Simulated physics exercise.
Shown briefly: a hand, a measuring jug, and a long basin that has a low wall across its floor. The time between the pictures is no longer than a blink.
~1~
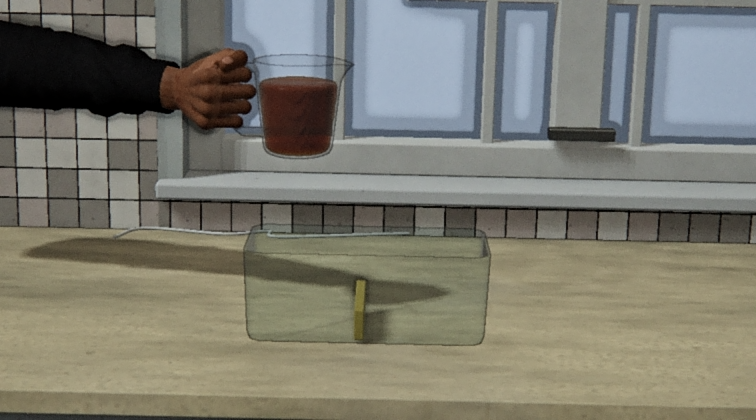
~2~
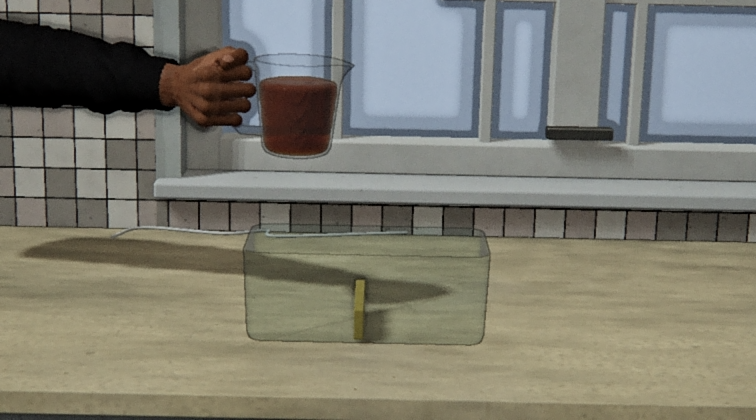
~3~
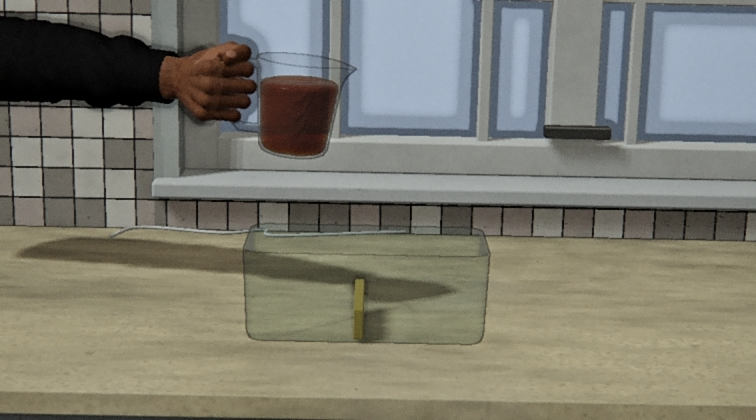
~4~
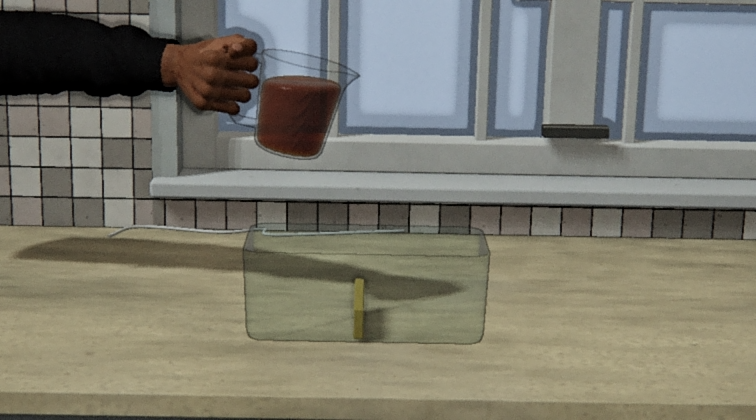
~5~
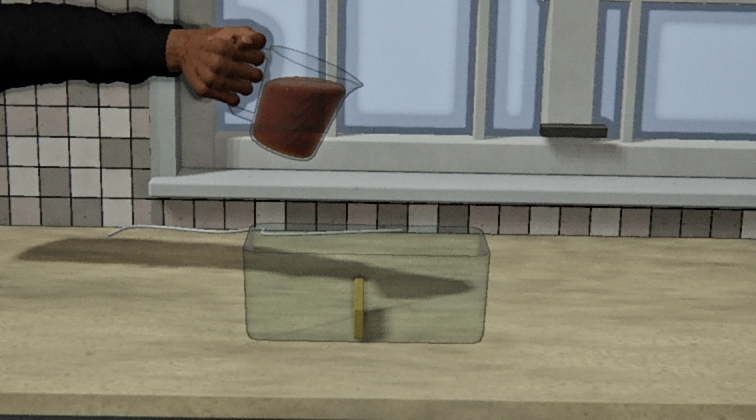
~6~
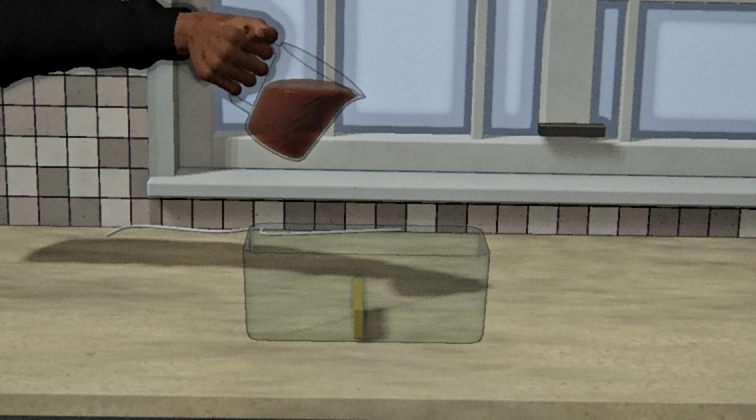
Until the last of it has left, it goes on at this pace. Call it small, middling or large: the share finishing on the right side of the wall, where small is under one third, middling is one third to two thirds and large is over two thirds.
Large.
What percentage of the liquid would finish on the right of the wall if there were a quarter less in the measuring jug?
Estimate: Around 90 per cent.
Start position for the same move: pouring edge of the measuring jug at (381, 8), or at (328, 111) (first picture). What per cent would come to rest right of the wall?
65 % and 70 %.
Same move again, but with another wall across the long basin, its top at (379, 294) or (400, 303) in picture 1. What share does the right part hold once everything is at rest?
90 % and 60 %, roughly.
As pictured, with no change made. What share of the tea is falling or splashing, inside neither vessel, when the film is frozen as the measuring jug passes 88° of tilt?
Somewhere around 30 per cent of it.
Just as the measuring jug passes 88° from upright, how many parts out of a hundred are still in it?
Near 60 %.
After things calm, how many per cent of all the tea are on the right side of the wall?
Roughly 90 %.
A moment on, the tilt is 88° and 61 per cent is still to pour, 0 is left of the wall and 10 right of it.
Next, the tilt is 102° and 14 per cent is still to pour, 2 is left of the wall and 63 right of it.
Then the tilt is 102° and 1 per cent is still to pour, 6 is left of the wall and 87 right of it.
Later the tilt is 102° and 0 per cent is still to pour, 6 is left of the wall and 91 right of it.
In the end 6 per cent lies left of the wall, 91 right of it and 3 outside.
